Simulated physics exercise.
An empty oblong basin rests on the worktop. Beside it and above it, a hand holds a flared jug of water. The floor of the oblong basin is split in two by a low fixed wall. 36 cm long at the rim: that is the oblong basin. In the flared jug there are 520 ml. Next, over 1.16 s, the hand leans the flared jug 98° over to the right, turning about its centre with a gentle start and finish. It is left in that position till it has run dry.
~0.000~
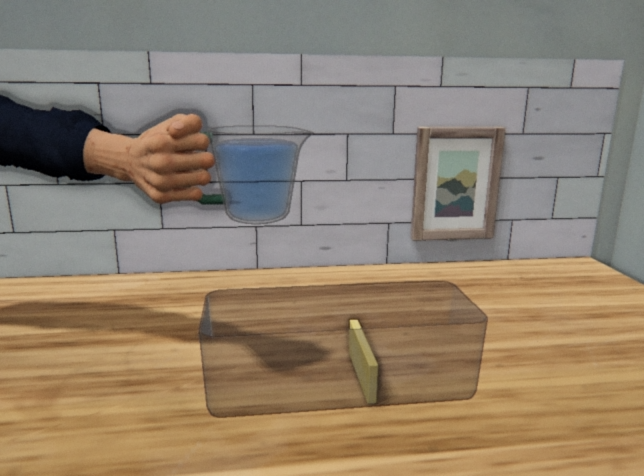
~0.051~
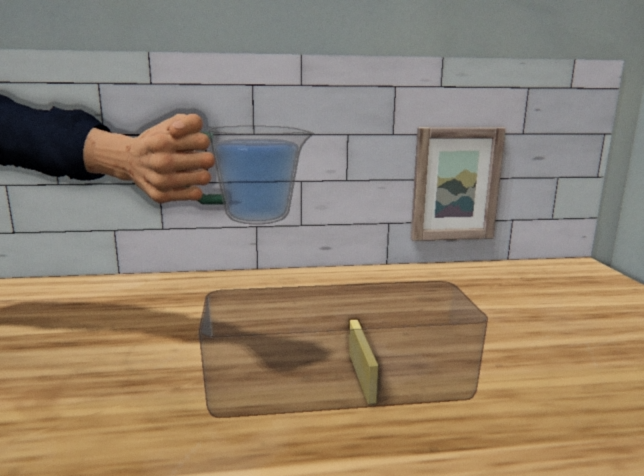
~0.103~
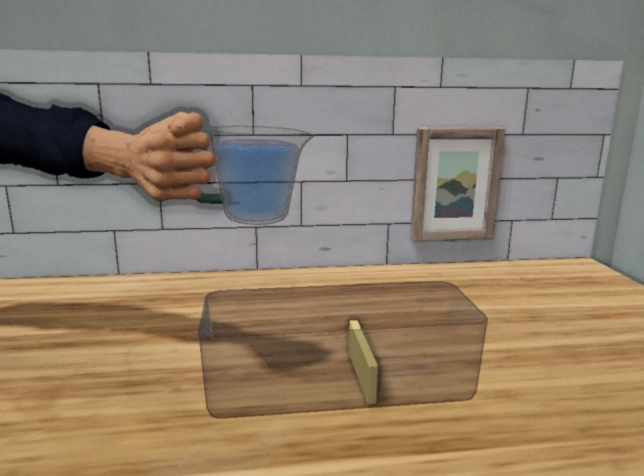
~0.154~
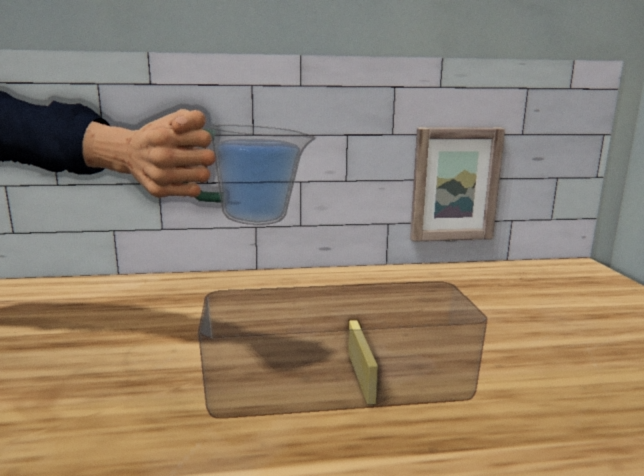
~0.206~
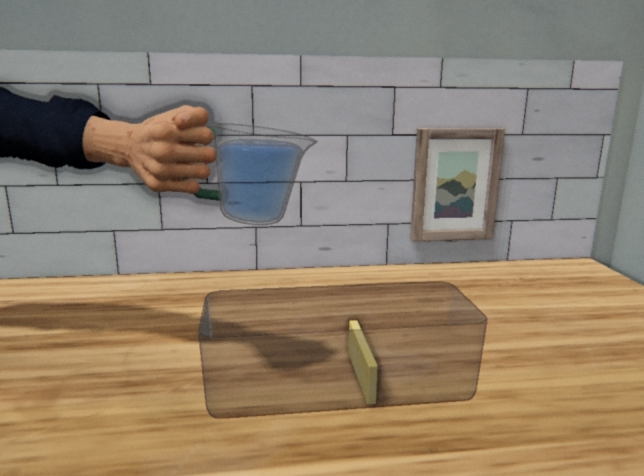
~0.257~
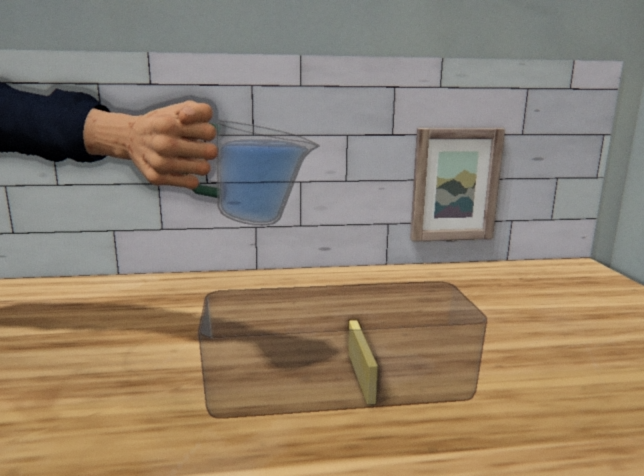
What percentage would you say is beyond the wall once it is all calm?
I would put it at about 59 per cent.
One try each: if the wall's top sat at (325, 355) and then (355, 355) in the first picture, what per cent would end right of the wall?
One try each: Around 95 percent and then around 75 percent.
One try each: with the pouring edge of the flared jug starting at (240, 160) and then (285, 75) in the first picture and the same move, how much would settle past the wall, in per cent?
I'd expect close to 0 per cent and then close to 20 per cent.
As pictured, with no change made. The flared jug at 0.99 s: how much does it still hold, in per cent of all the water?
Near 20 in a hundred.
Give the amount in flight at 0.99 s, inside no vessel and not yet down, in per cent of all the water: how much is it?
Roughly 22 %.
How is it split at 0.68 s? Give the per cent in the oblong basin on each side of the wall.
1 left and 5 right, roughly.
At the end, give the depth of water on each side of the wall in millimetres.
Roughly 8 mm on the left side and 16 mm on the right side.
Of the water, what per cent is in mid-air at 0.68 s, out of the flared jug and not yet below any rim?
Some 20 per cent, I reckon.
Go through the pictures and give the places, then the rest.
The first frame shows tilt 0°; pouring edge (314, 131); surface from (214, 143) to (299, 143); the oblong basin's rim runs from (204, 313) to (469, 301); the wall's top is at (363, 342).
The second frame shows tilt 0°; pouring edge (314, 132); surface from (215, 143) to (299, 144).
The third frame shows tilt 2°; pouring edge (315, 134); surface from (215, 144) to (300, 145).
The fourth frame shows tilt 4°; pouring edge (316, 136); surface from (216, 143) to (301, 145).
The fifth frame shows tilt 7°; pouring edge (318, 140); surface from (218, 145) to (303, 145).
The sixth frame shows tilt 11°; pouring edge (320, 144); surface from (220, 145) to (307, 147).
After 0.68 s the tilt is 62° and 74 per cent is still to pour, 1 is left of the wall and 5 right of it.
After 0.99 s the tilt is 93° and 20 per cent is still to pour, 9 is left of the wall and 48 right of it.
After 1.31 s the tilt is 98° and 1 per cent is still to pour, 37 is left of the wall and 59 right of it.
After 1.66 s the tilt is 98° and 0 per cent is still to pour, 39 is left of the wall and 59 right of it.
In the end 39 per cent lies left of the wall, 59 right of it and 2 outside.
